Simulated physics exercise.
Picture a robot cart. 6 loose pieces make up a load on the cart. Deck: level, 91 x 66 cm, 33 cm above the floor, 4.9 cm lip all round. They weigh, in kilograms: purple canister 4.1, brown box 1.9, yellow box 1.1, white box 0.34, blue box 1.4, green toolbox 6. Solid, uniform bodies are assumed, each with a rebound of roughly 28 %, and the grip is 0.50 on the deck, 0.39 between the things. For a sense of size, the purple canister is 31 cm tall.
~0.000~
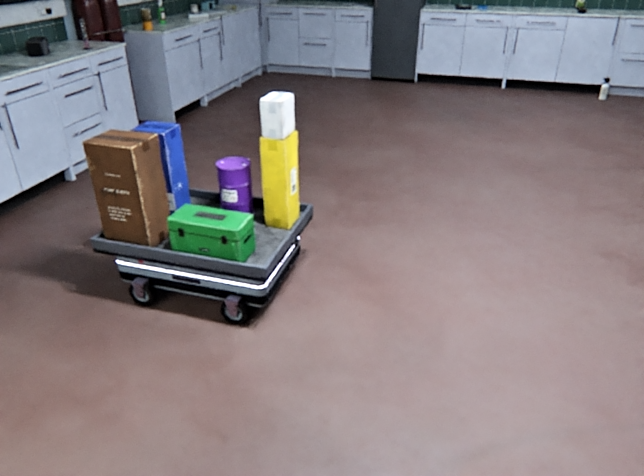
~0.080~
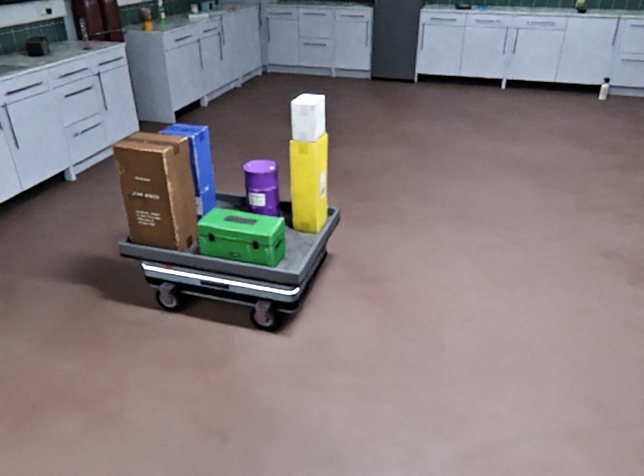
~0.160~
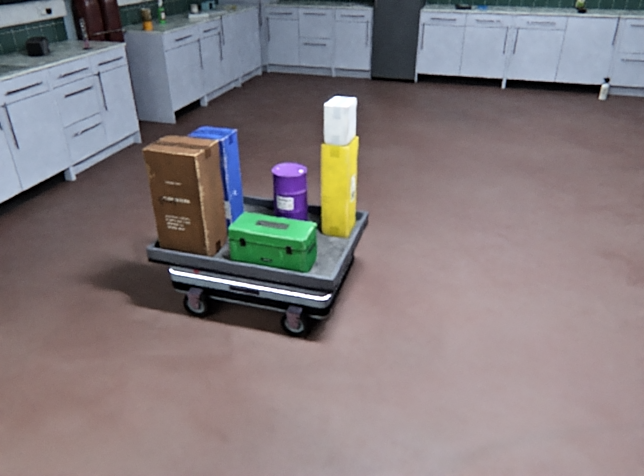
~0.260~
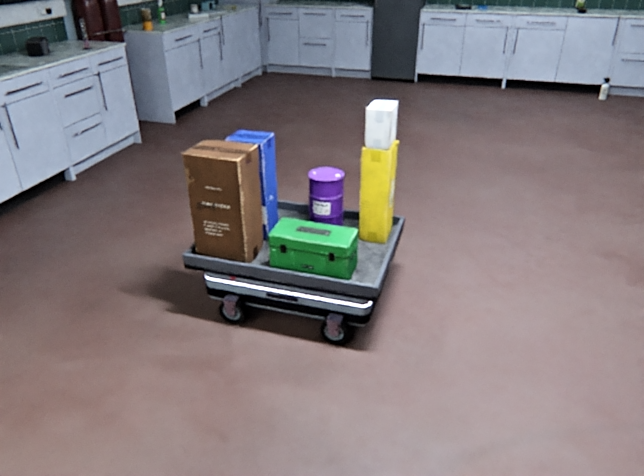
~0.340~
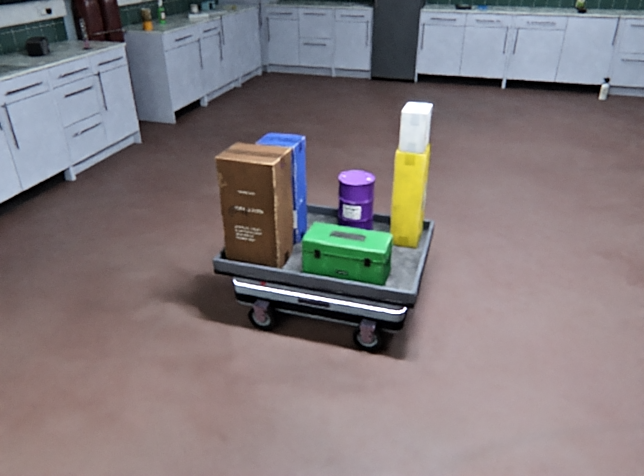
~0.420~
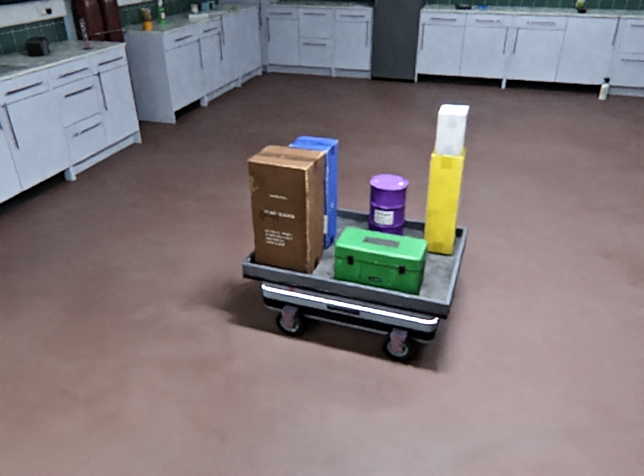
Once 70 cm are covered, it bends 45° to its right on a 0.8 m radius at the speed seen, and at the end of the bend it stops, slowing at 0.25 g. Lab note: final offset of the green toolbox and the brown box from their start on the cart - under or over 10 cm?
Green toolbox: Relocated; brown box: In position.
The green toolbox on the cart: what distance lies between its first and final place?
It ends up around 20 cm from its start.
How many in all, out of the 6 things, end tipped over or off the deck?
The count comes out at 4.
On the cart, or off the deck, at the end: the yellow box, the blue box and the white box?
Yellow box: Goes out of bounds; blue box: Goes out of bounds; white box: Goes out of bounds.
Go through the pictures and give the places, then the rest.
Cart 0 cm along; green toolbox (212, 234); brown box (131, 191), in the first frame.
Cart 16 cm along; white box (309, 118); blue box (190, 179), in the second frame.
Cart 32 cm along; purple canister (290, 196); yellow box (339, 187), in the third frame.
Cart 52 cm along; white box (381, 125), in the fourth frame.
Cart 68 cm along; purple canister (356, 205); yellow box (410, 196), in the fifth frame.
Cart 84 cm along, turned 2°; green toolbox (380, 262); brown box (289, 212), in the sixth frame.
Around 0.82 s, cart 164 cm along, turned 45°; yellow box and white box now off the deck; green toolbox shifted 19 cm near (518, 352); blue box at 26° to upright.
Around 1.22 s, cart 224 cm along, turned 45°; blue box now off the deck; green toolbox shifted 19 cm; purple canister on its side.
Finally (3.7 s), off the deck, yellow box, white box and blue box; on their side or leaning hard on the cart, purple canister; not toppled but over 10 cm from the start, green toolbox; brown box still in place (within 10 cm). Final places as that camera would see them, brown box near (577, 401).
